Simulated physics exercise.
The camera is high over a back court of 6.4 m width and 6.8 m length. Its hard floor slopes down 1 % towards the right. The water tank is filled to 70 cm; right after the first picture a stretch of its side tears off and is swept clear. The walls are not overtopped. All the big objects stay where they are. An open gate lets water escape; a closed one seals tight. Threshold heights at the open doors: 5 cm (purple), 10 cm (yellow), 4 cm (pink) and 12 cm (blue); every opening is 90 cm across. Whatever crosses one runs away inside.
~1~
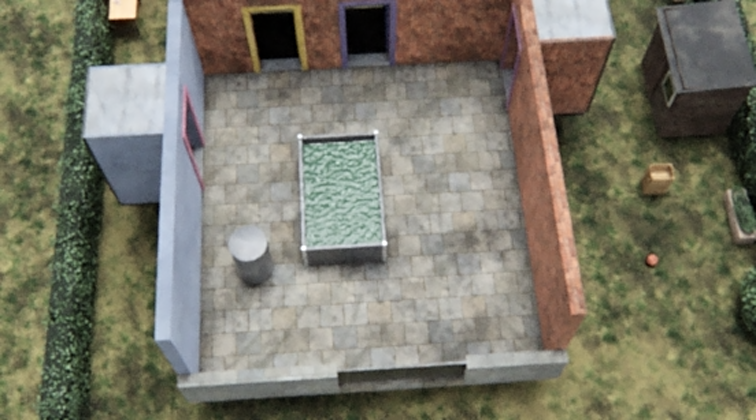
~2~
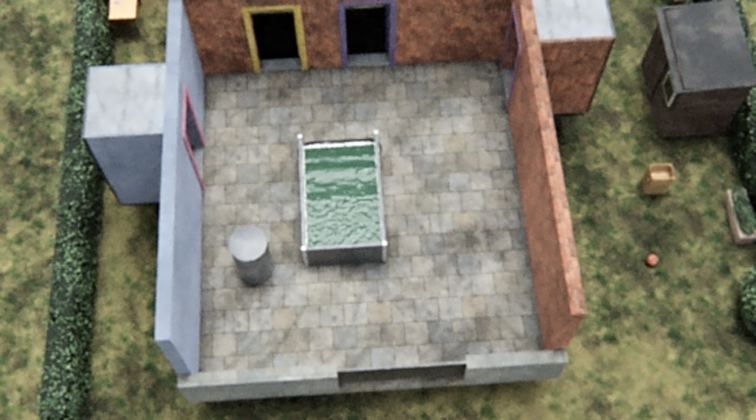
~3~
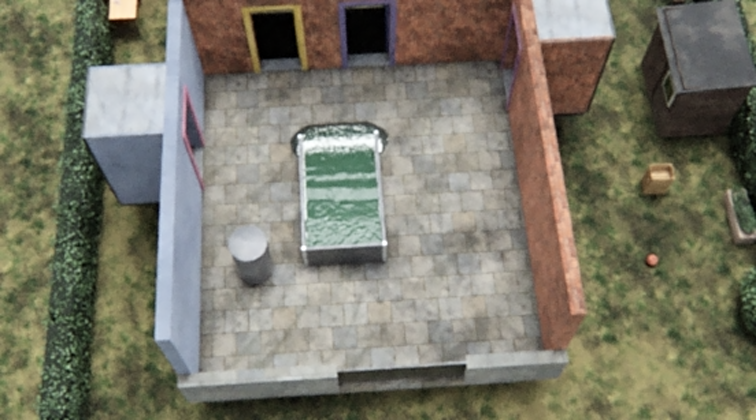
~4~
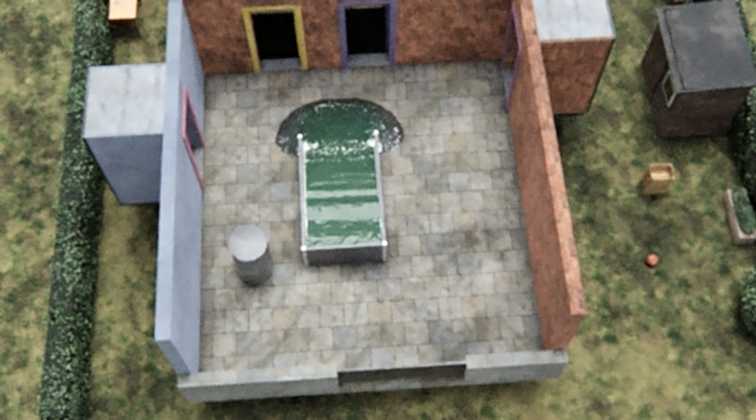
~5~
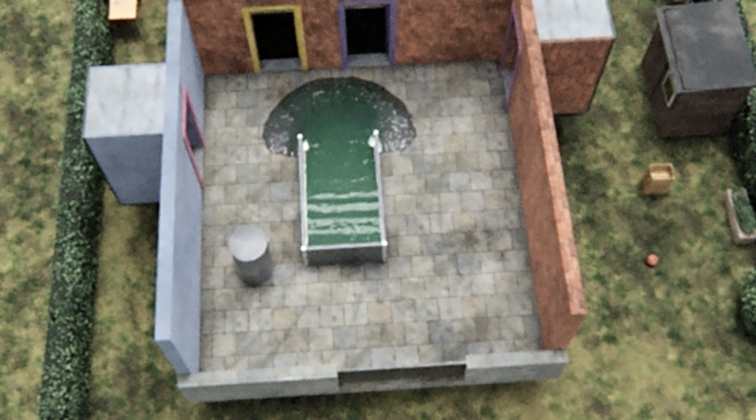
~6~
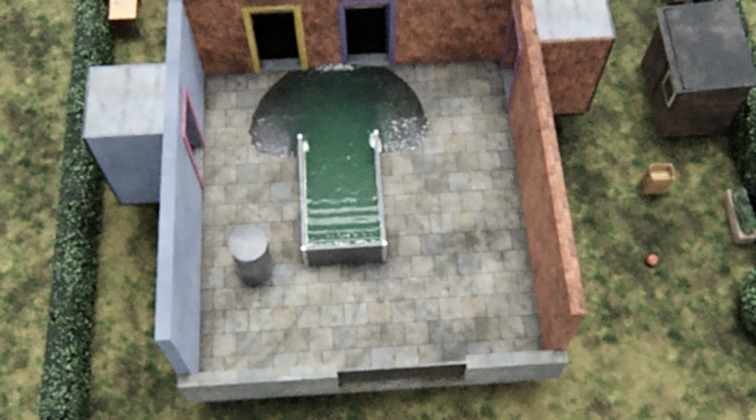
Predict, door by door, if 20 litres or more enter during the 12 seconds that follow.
Door by door: At the purple door it passes the limit; at the yellow door it exceeds the limit; at the pink door it keeps below the limit; at the blue door it goes over the limit.
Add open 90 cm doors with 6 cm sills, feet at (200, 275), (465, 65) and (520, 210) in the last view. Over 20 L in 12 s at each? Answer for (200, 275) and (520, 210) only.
In that order: Below, not over.
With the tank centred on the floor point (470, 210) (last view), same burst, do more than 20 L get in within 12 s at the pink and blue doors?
Then: Pink over, blue over.
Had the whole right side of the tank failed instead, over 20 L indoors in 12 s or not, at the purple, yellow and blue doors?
Against that limit: Purple above, yellow not over, blue not over.
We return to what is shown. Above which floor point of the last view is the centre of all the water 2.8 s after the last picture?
Near (338, 131).
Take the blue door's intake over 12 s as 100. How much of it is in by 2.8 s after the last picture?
About 95 per cent.
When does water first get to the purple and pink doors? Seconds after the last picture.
Arrival: Purple 1.5 s, pink 2.0 s.
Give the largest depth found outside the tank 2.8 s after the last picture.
Up to some 26 cm.
Then, 0.7 s after the last picture water covers 20 % of the floor and is deepest (40 cm) near (331, 73); purple door not reached, yellow door 23 cm at the sill, 21 L in, pink door not reached, blue door 27 cm at the sill, 57 L in.
Then, 1.5 s after the last picture water covers 25 % of the floor and is deepest (34 cm) near (332, 80); purple door 7 cm at the sill, 0 L in, yellow door 24 cm at the sill, 83 L in, pink door not reached, blue door 30 cm at the sill, 157 L in.
Then, 2.8 s after the last picture water covers 40 % of the floor and is deepest (26 cm) near (498, 65); purple door 21 cm at the sill, 98 L in, yellow door 16 cm at the sill, 151 L in, pink door 5 cm at the sill, 0 L in, blue door 19 cm at the sill, 249 L in.
Then, 6.3 s after the last picture water covers 80 % of the floor and is deepest (11 cm) near (498, 65); purple door 11 cm at the sill, 275 L in, yellow door 7 cm at the sill, 167 L in, pink door 4 cm at the sill, 5 L in, blue door 7 cm at the sill, 268 L in.
Then, 11.3 s after the last picture water covers 95 % of the floor and is deepest (10 cm) near (529, 281); purple door 7 cm at the sill, 322 L in, yellow door 3 cm at the sill, 167 L in, pink door 2 cm at the sill, 6 L in, blue door 3 cm at the sill, 268 L in.
